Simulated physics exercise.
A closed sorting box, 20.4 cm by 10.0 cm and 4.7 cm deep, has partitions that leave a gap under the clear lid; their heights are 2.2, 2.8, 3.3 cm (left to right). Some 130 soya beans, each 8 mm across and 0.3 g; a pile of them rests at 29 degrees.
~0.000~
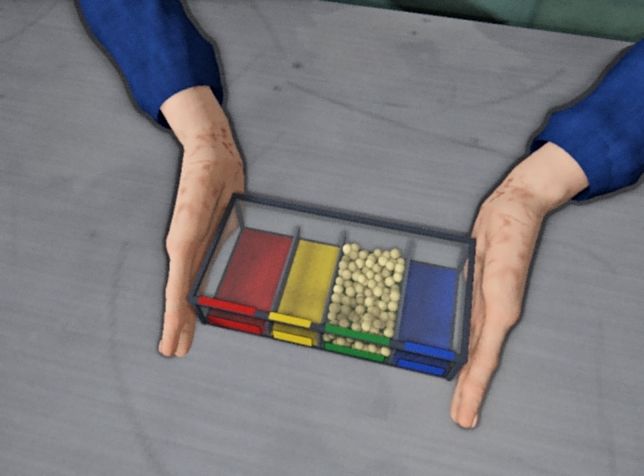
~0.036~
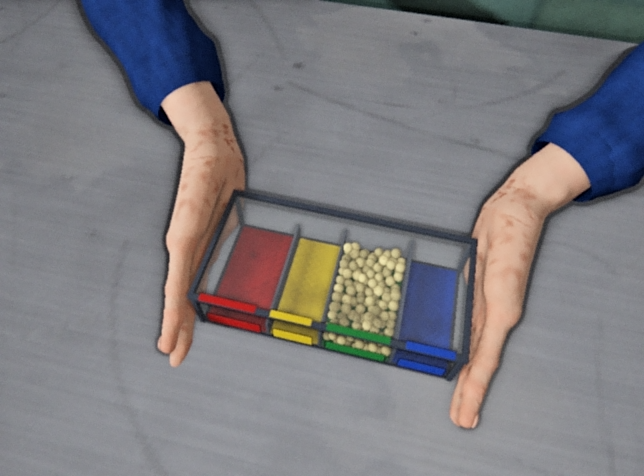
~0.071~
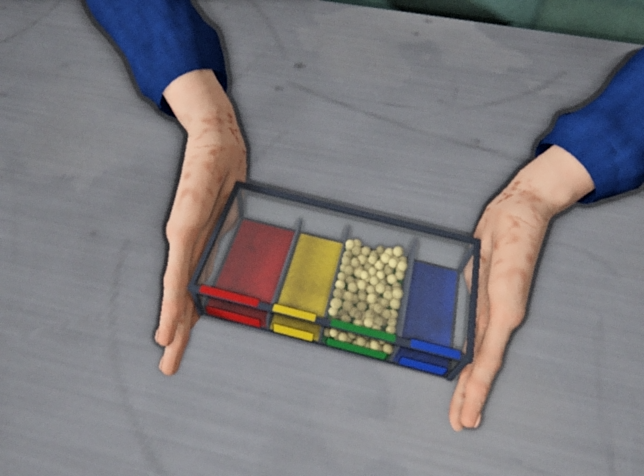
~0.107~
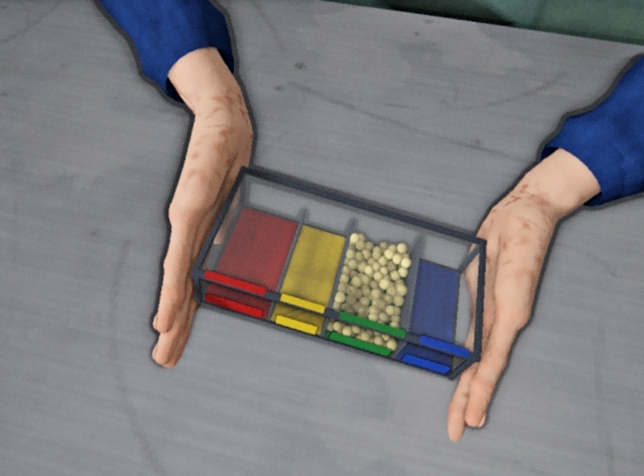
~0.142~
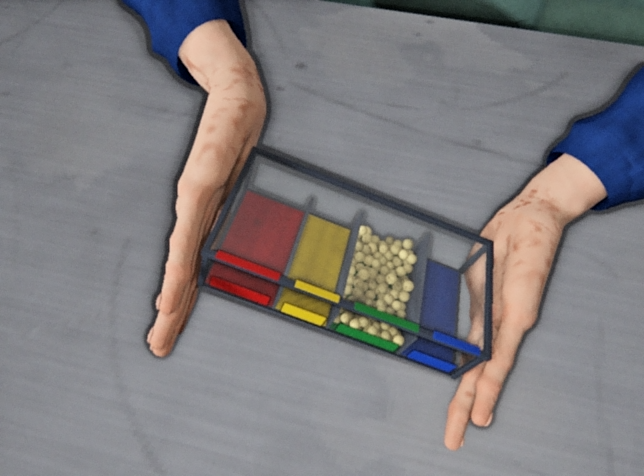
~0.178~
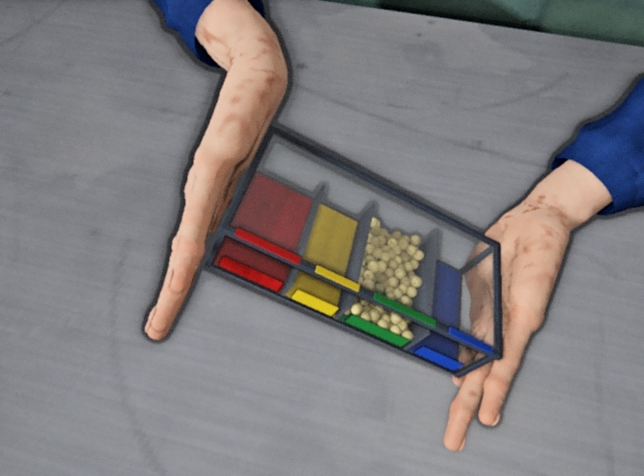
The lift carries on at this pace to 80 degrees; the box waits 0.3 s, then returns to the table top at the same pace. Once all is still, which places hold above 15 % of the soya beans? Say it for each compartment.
Red: Below, blue: Above, green: Above, yellow: Below.
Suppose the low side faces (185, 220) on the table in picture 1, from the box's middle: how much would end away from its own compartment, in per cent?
Some 50 per cent.
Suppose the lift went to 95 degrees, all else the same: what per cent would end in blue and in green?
In that case blue 35, green 65.
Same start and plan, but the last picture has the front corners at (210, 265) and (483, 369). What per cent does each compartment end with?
Red 0, blue 20, green 80, yellow 0.
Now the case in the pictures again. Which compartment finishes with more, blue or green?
It is the green one.
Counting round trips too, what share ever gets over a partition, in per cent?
Roughly 30 per cent.
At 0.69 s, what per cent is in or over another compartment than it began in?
About 25 per cent.
Then, at 0.69 s, tilt 80 degrees; blue 25 %, green 75 %.
After 1.04 s, tilt 46 degrees; blue 25 %, green 75 %.
Then, at 1.47 s, tilt 0 degrees; blue 30 %, green 70 %.
In the end, at 2.0 s, red 0 %, blue 30 %, green 70 %, yellow 0 %.
